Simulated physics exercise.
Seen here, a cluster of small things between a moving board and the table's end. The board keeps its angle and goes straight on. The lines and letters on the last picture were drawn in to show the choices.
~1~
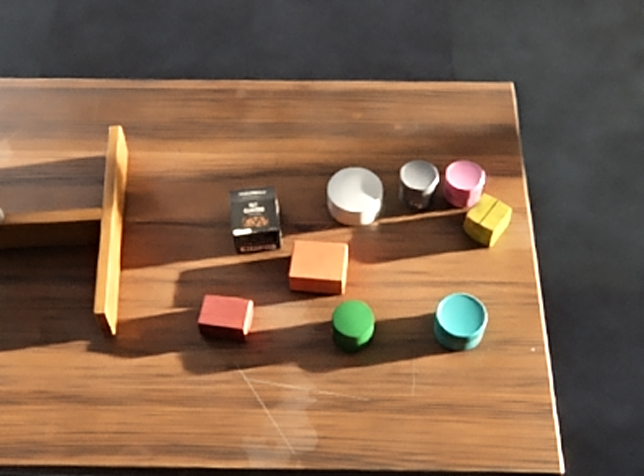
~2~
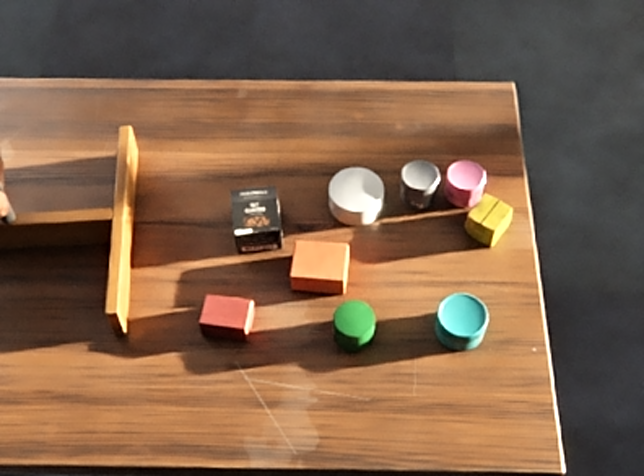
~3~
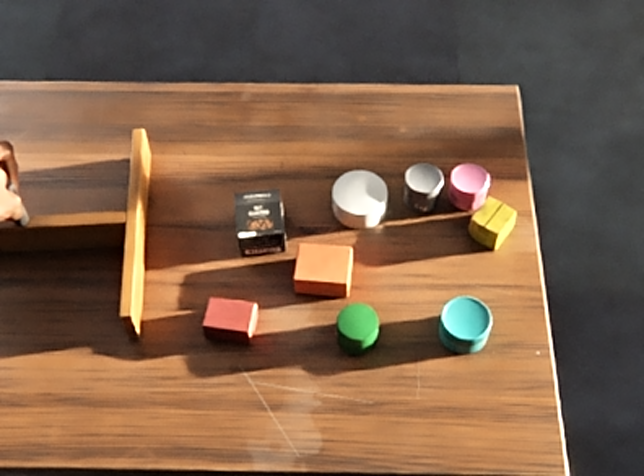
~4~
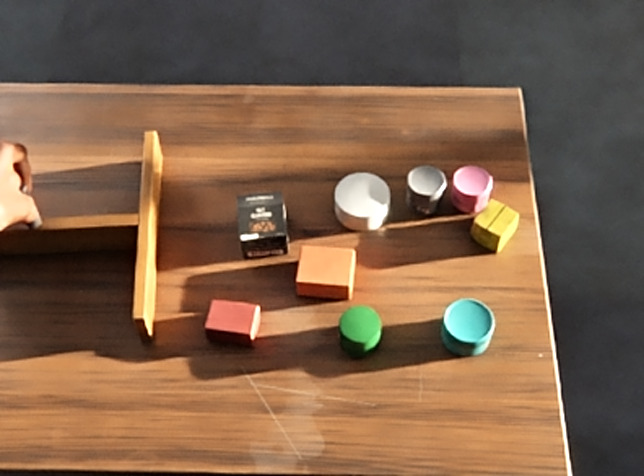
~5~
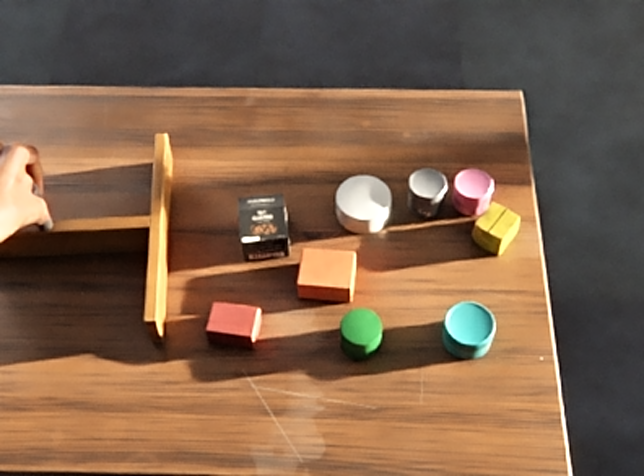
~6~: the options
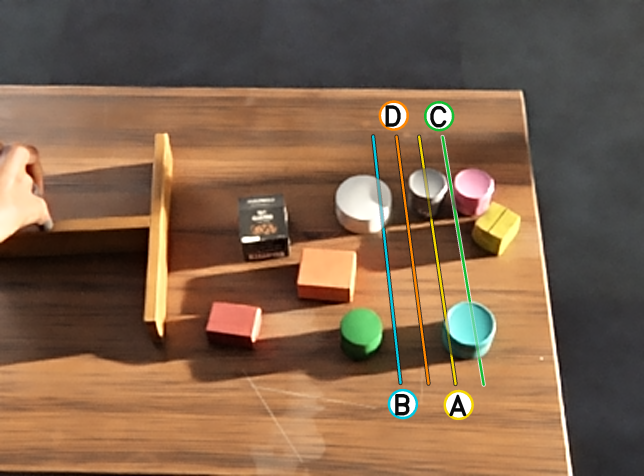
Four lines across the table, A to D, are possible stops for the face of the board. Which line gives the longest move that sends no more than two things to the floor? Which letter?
At C, and not beyond.
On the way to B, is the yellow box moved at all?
By then, no.
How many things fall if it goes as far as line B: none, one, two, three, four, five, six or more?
In all, none.
On the copy, A at (436, 249); B at (386, 248); C at (461, 249); D at (411, 249).
On C. First, board (265, 222); red block (300, 322); black packet (297, 228).
Then, board (377, 224); pink jar (510, 190); turquoise tub (500, 331).
Finally, board (460, 225); turquoise tub (552, 330); pink jar (528, 192); none fallen.
By contrast, A is within the limit but short; B is within the limit but short; D is within the limit but short.
